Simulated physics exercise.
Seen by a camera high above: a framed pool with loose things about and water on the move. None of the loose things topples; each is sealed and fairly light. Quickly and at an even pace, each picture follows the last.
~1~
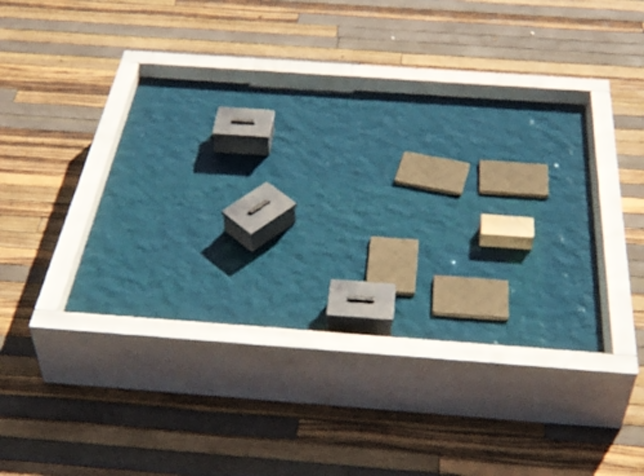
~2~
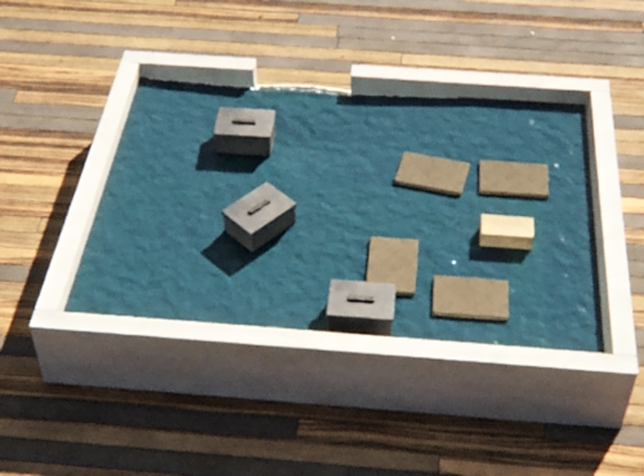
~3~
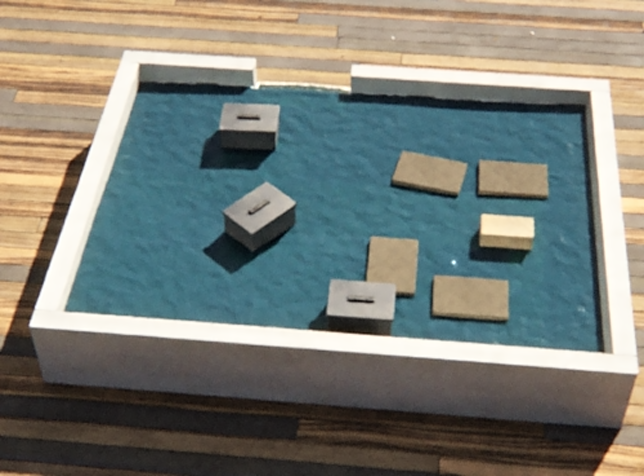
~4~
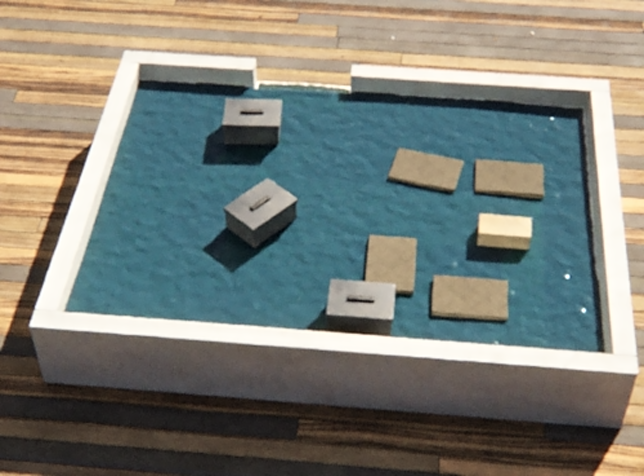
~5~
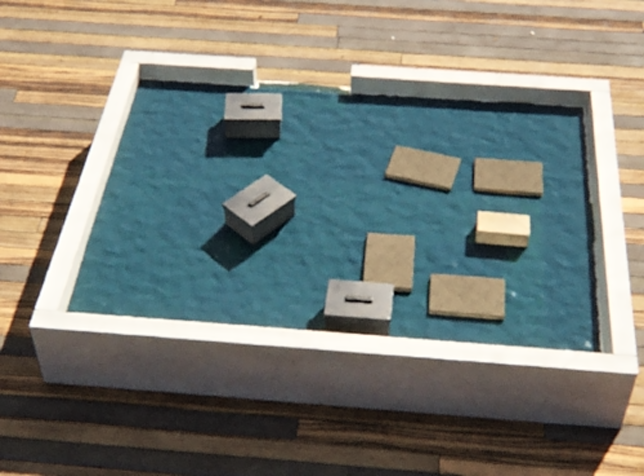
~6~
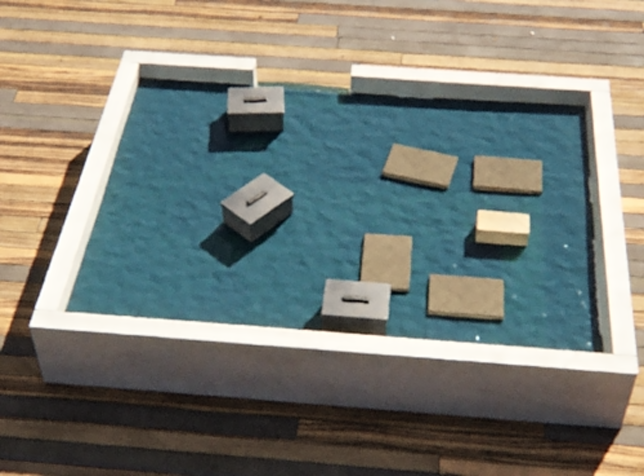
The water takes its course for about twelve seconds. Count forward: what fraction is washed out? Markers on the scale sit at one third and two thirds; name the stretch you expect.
Well, what gets flushed out makes up a share smaller than a third.
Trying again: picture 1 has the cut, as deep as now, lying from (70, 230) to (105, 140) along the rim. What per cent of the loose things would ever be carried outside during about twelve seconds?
I'd reckon around 20 percent.
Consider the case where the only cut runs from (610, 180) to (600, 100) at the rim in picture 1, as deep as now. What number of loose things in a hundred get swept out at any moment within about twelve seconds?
Roughly 40 %.
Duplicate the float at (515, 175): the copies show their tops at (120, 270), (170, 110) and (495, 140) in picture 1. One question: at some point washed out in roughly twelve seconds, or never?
Remains, exits, remains.
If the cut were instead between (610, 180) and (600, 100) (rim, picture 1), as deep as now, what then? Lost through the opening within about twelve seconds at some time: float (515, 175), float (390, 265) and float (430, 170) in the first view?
Taken in that order, the answers are swept away, not lost, swept away.
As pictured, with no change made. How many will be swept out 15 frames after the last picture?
I get 1.
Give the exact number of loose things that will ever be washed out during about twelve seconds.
1.
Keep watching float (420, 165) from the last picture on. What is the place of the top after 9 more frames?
(396, 155).
A moment on, 0 of 8 are out; 8 afloat.
Next, 1 of 8 are out; 7 afloat.
Later, 1 of 8 are out; 7 afloat.
In the end, 1 of 8 are out; 7 afloat.
